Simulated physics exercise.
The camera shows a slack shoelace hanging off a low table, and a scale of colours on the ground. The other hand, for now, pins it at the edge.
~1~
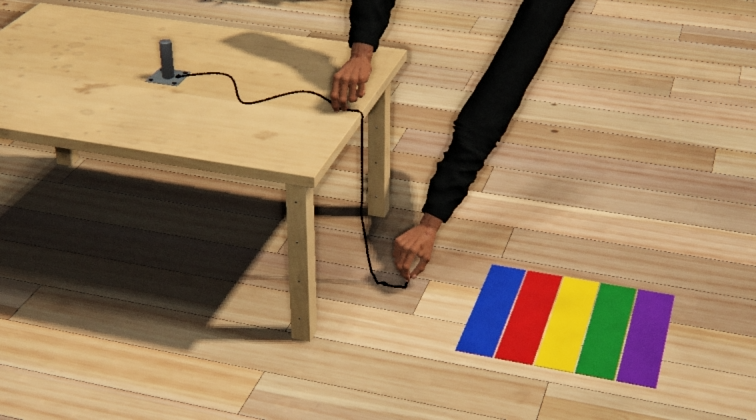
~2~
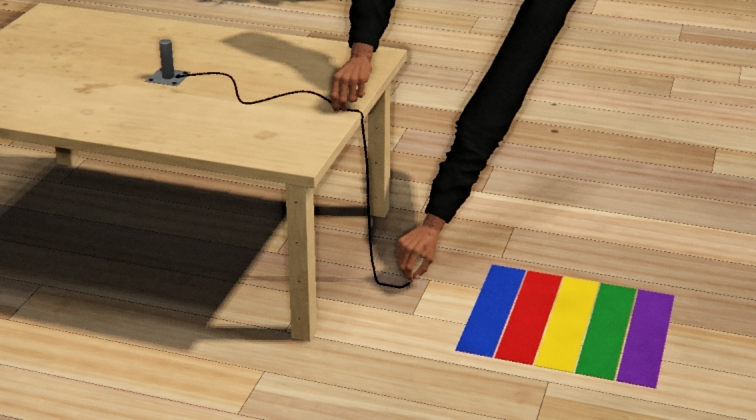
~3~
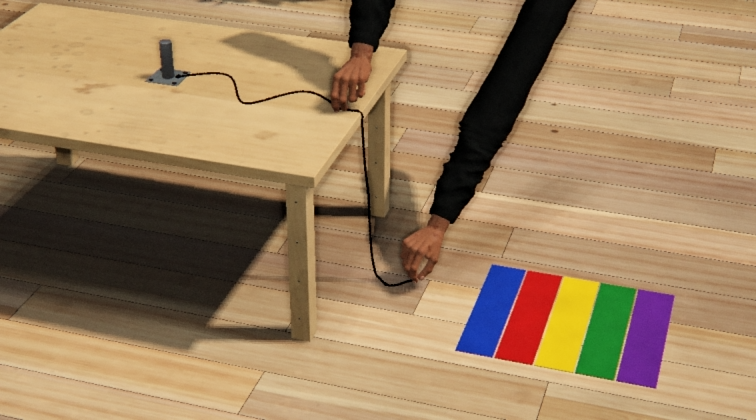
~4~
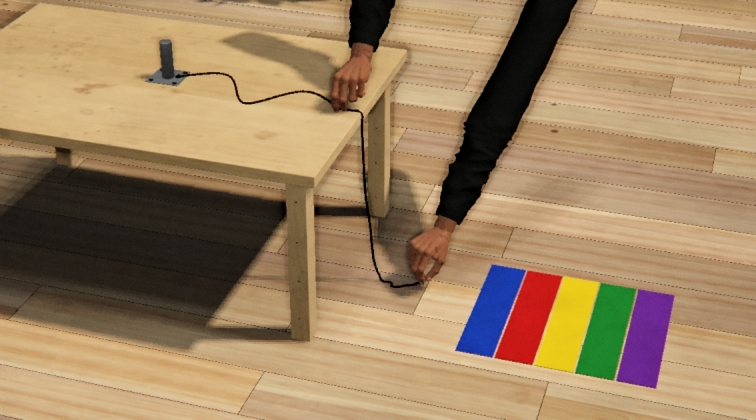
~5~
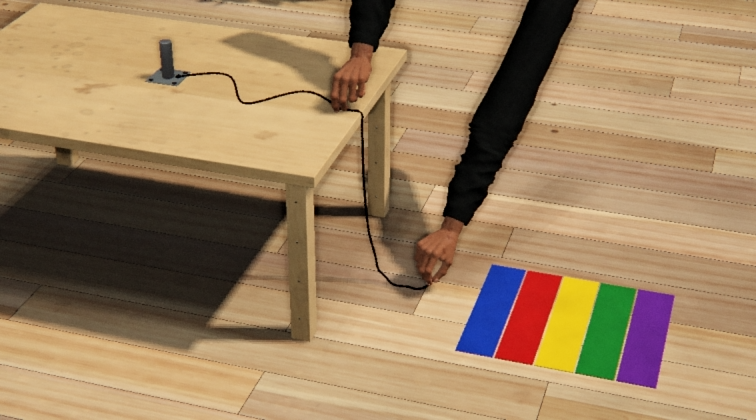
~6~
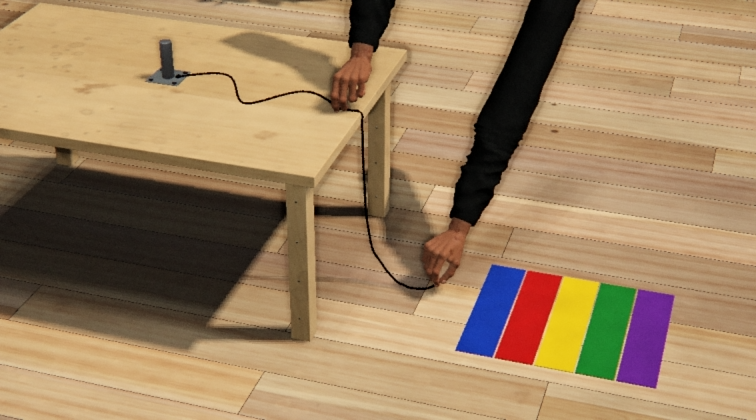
We see a dark cord running from a small post across a low wooden table and over its edge, where one hand pins it, while another hand near the floor draws the hanging end slightly rightward beside coloured stripes.
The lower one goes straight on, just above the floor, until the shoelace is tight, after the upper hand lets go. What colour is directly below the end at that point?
The colour below it is green.
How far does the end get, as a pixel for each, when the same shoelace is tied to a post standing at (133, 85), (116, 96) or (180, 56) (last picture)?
Respectively (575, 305), (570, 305) and (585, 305).
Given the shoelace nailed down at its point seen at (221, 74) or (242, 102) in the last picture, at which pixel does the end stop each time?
(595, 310); (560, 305).
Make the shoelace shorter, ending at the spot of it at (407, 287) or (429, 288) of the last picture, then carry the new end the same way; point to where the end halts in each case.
In order, about (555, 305) and about (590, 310).
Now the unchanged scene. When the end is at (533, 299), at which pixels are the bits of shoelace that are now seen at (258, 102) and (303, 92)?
Approx. (299, 101); approx. (346, 108).
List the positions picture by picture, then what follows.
End (410, 277); blue (480, 337); red (519, 344); yellow (559, 352); green (599, 359); purple (640, 367), in the first picture.
End (413, 278); shoelace through (214, 73) (241, 101) (312, 93) (363, 125) (368, 200) (373, 266), in the second picture.
End (418, 278), in the third picture.
End (425, 280); shoelace through (214, 73) (241, 101) (312, 93) (362, 125) (366, 200) (376, 267), in the fourth picture.
End (432, 281), in the fifth picture.
End (439, 282); shoelace through (214, 73) (241, 101) (312, 93) (362, 125) (365, 200) (383, 266), in the sixth picture.
Soon after, end near (533, 299); over red.
After that, end near (579, 307); over yellow.
At the stop, end near (608, 312); over green. It halts on the green strip.
